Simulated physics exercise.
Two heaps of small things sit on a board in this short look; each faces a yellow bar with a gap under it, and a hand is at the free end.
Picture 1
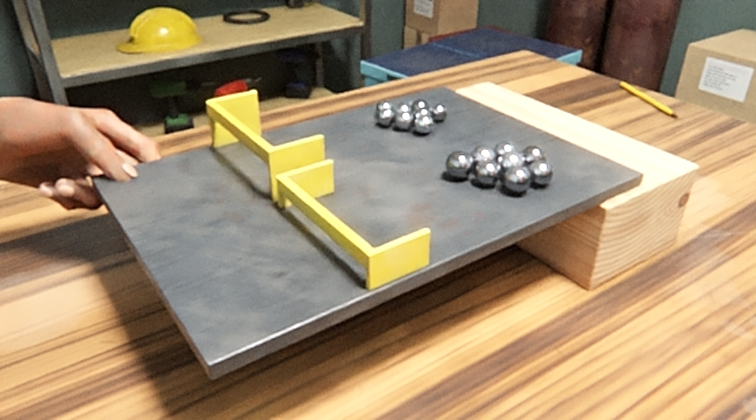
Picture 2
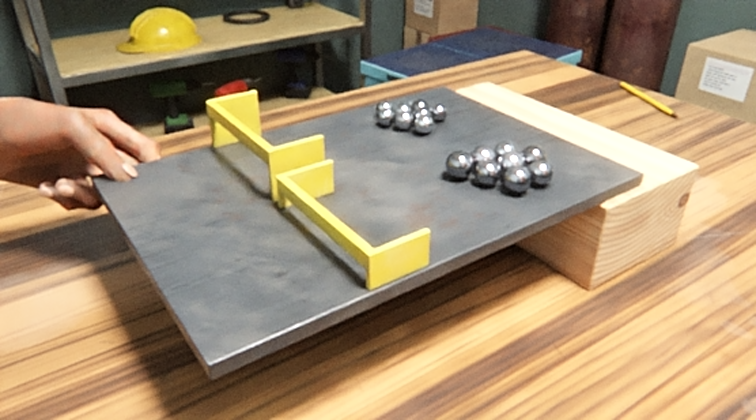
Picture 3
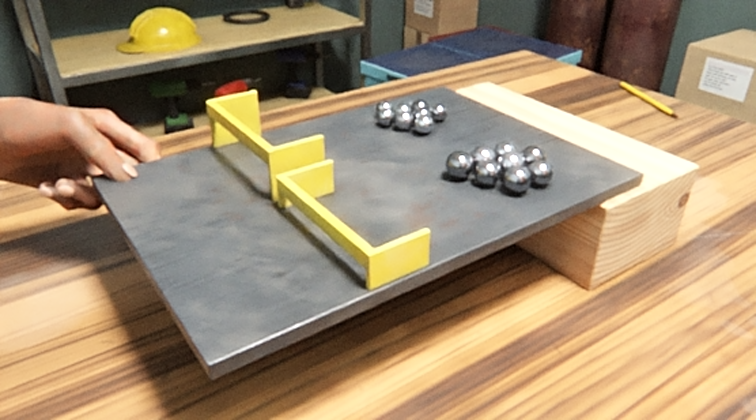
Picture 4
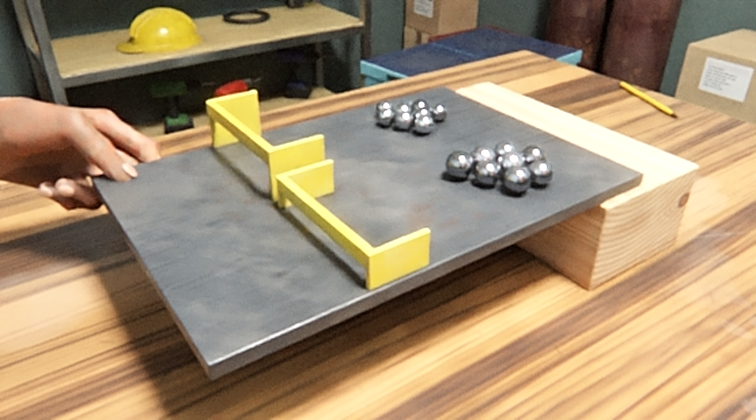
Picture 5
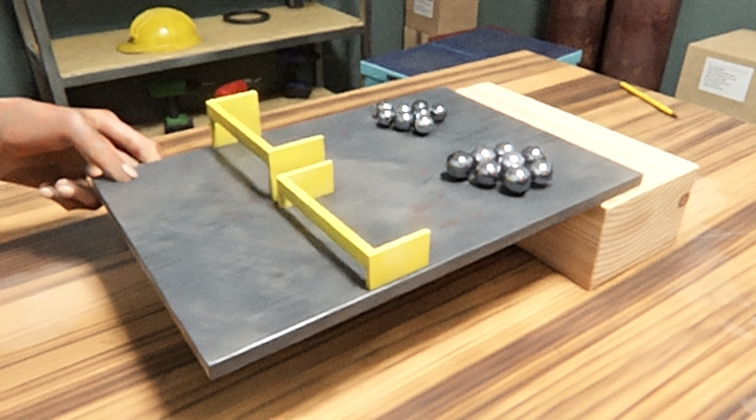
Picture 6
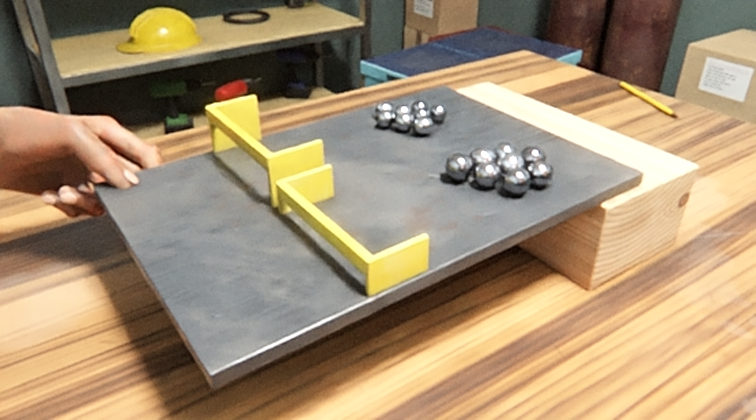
In a workshop with shelving behind, a striped wooden table is seen from slightly above by a still camera. A dark grey board slants across it, its right end on a pale wooden block, with two clusters of shiny steel balls towards the right and two yellow gates nearer the left. A hand holds the left end almost still, then lowers it very slightly, while the balls stay put.
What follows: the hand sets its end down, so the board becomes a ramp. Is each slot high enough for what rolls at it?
In order: The front handful will most likely be blocked by the barrier, the back handful will most likely sneak by the barrier.
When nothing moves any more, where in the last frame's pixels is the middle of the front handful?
Somewhere around (360, 286) once nothing moves.
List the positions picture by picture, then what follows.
The first picture shows held end of the board at (220, 355), level; block at (530, 169), about a quarter as high as the board is long; front handful at (511, 165), a few steel balls; back handful at (403, 113), a few steel balls; front gate at (322, 218), its slot lower than a piece; back gate at (239, 131), its slot higher than a piece.
The second picture shows held end of the board at (220, 355), level; back handful at (403, 113).
The third picture shows held end of the board at (220, 355), level; front handful at (511, 165).
The fourth picture shows held end of the board at (220, 355), level; back handful at (403, 113).
The fifth picture shows held end of the board at (220, 355), level; front handful at (511, 165).
The sixth picture shows held end of the board at (221, 364), down by 1°; block at (530, 169); front handful at (511, 166), not moving; back handful at (403, 114), not moving; front gate at (322, 225); back gate at (239, 137).
Then, 0.31 s after the last picture, board sloping at 8°; front handful on its way down; back handful on its way down.
Then, 0.64 s after the last picture, board sloping at 15°; front handful on its way down; back handful on its way down.
Then, 1.03 s after the last picture, board resting at 15°; front handful has reached its gate; back handful all past its gate.
At rest, board resting at 15°; front handful gathered behind its gate; back handful all past its gate.
